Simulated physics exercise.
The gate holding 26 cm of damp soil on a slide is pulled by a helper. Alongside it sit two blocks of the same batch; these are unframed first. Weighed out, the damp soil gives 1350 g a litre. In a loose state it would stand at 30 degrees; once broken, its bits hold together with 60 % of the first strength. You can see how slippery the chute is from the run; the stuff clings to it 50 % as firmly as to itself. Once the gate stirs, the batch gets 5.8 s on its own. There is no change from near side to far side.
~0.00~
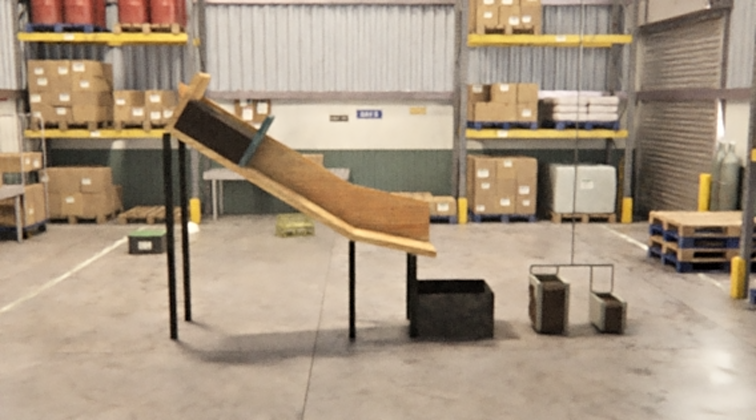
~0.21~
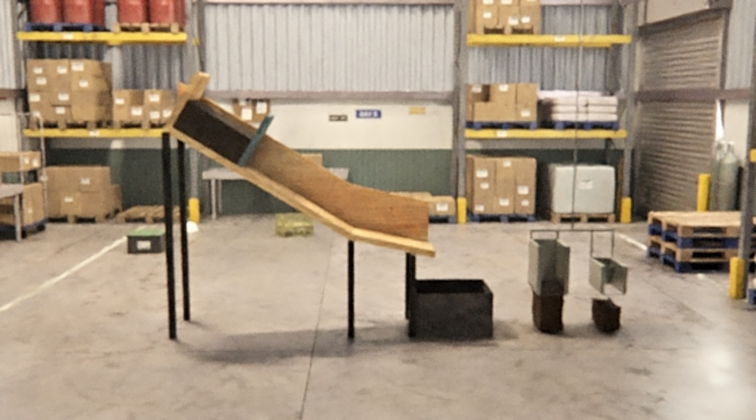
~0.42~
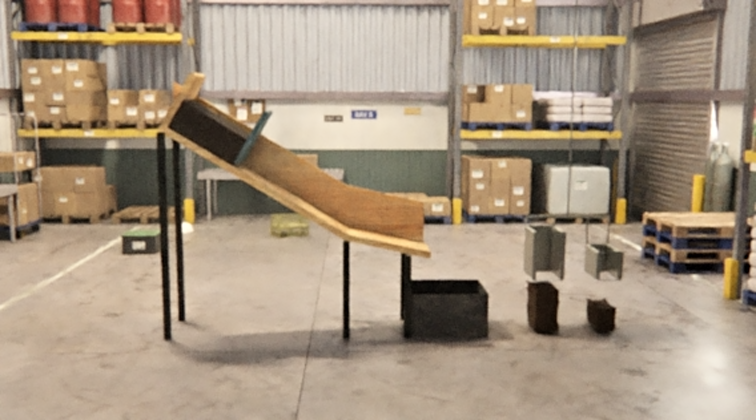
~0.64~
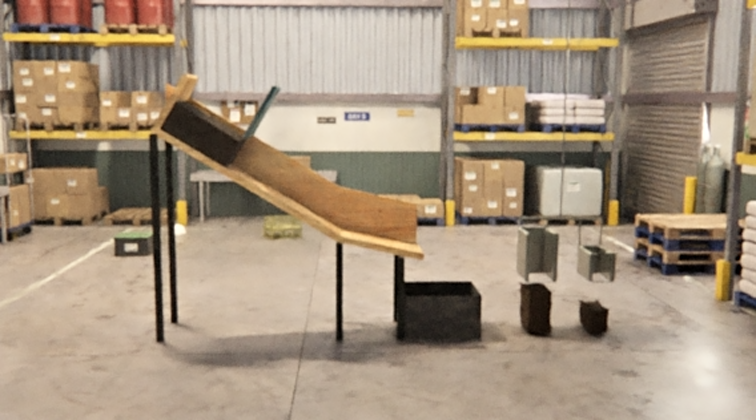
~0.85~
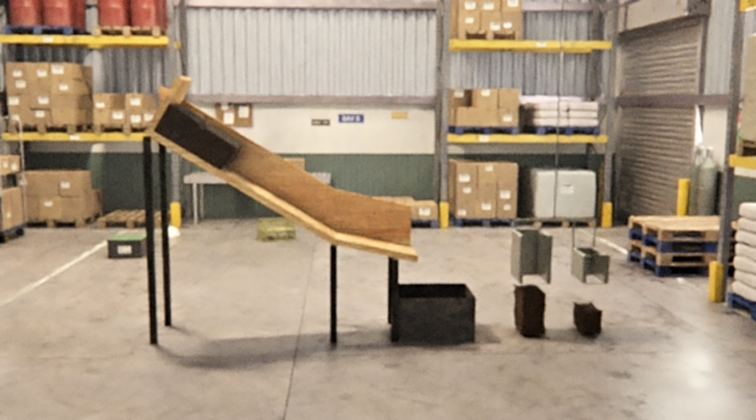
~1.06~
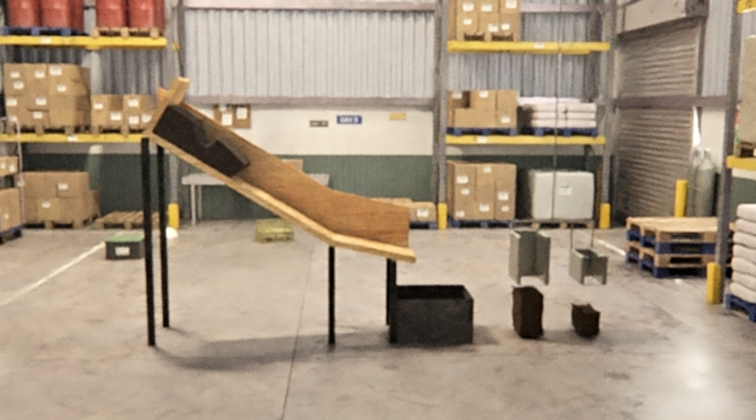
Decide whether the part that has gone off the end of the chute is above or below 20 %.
Lower than 20 %.
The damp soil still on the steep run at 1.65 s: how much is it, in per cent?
Some 100 in a hundred.
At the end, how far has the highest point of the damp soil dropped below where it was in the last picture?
Measured change: About 0 cm.
By 1.65 s, all is on the steep run, none on the flatter one and 0 % past the end.
By 2.35 s, 99 % is on the steep run, 1 % on the flatter one and 0 % past the end.
By 3.05 s, 94 % is on the steep run, 6 % on the flatter one and 0 % past the end.
By 3.76 s, 94 % is on the steep run, 6 % on the flatter one and 0 % past the end.
By 6.16 s, at the end, 94 % is on the steep run, 6 % on the flatter one and 0 % past the end.
